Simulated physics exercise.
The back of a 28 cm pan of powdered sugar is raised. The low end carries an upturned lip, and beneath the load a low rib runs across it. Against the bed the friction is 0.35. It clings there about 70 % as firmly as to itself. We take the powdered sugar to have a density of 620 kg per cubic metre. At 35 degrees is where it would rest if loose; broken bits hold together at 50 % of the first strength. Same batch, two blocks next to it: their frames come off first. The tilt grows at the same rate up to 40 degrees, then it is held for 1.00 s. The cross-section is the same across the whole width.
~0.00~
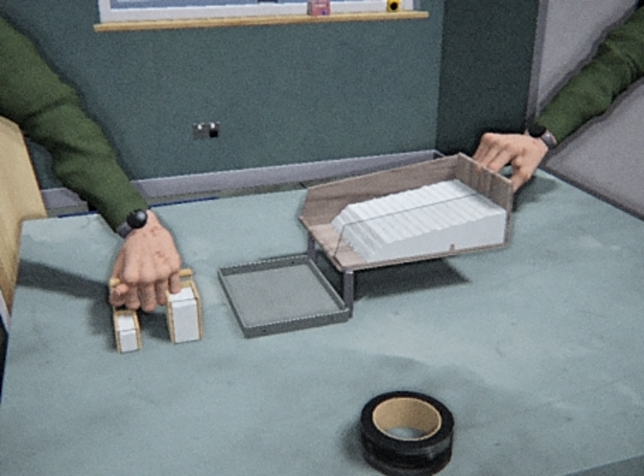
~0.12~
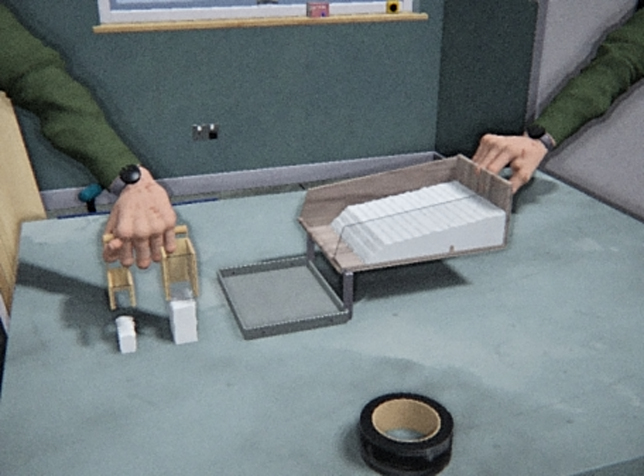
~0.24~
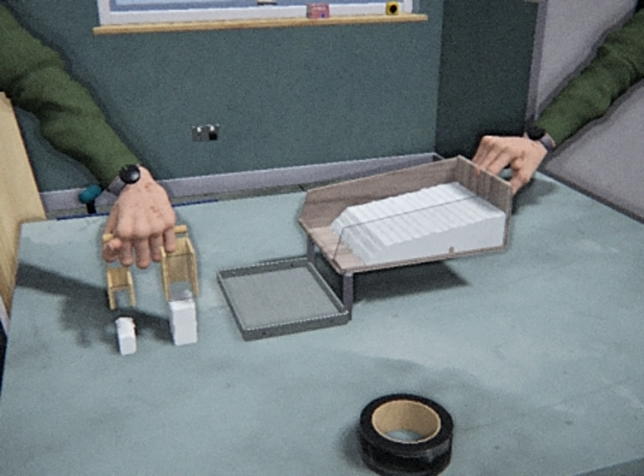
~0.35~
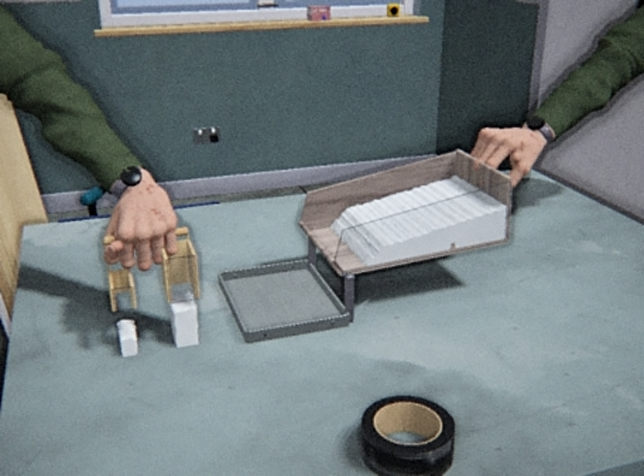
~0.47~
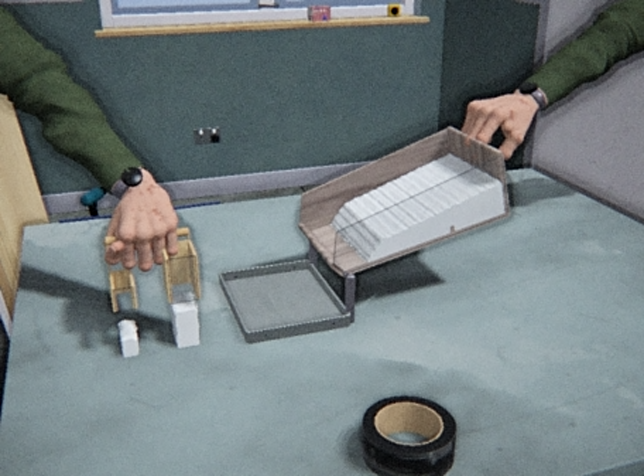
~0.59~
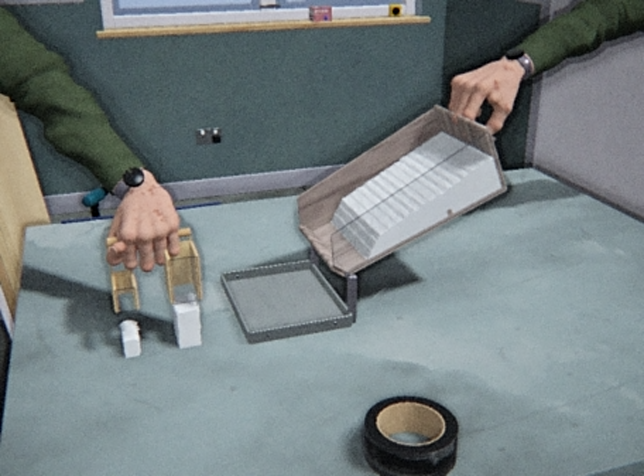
The video shows a left hand lifting wooden molds off two small white blocks on a table; then the other hand steadily raises the right end of a wooden tray of white powder beside a shallow grey tray.
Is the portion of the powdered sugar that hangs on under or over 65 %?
My call: Upwards of 65 percent.
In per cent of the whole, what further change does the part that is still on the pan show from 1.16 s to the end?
Result: Close to 6 percent.
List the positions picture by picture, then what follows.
In the first picture, top of the high end at (509, 185), tilt 0 degrees; front end of the powdered sugar at (368, 261); test blocks 2.9 cm, 6.2 cm high (left to right).
In the second picture, top of the high end at (509, 186), tilt 0 degrees; front end of the powdered sugar at (367, 262); test blocks 2.9 cm, 6.2 cm high (left to right).
In the third picture, top of the high end at (509, 188), tilt 0 degrees; front end of the powdered sugar at (367, 263); test blocks 2.9 cm, 6.2 cm high (left to right).
In the fourth picture, top of the high end at (508, 181), tilt 3 degrees; front end of the powdered sugar at (368, 265); test blocks 2.9 cm, 6.2 cm high (left to right).
In the fifth picture, top of the high end at (498, 156), tilt 12 degrees; front end of the powdered sugar at (368, 262); test blocks 2.9 cm, 6.2 cm high (left to right).
In the sixth picture, top of the high end at (485, 132), tilt 22 degrees; front end of the powdered sugar at (369, 258); test blocks 2.9 cm, 6.2 cm high (left to right).
By 0.76 s, the tilt is 36 degrees and 100 % is on the bed.
By 0.96 s, the tilt is 40 degrees and 100 % is on the bed.
By 1.16 s, the tilt is 40 degrees and 97 % is on the bed.
By 1.36 s, the tilt is 40 degrees and 92 % is on the bed.
By 1.87 s, at the end, the tilt is 40 degrees and 91 % is on the bed.
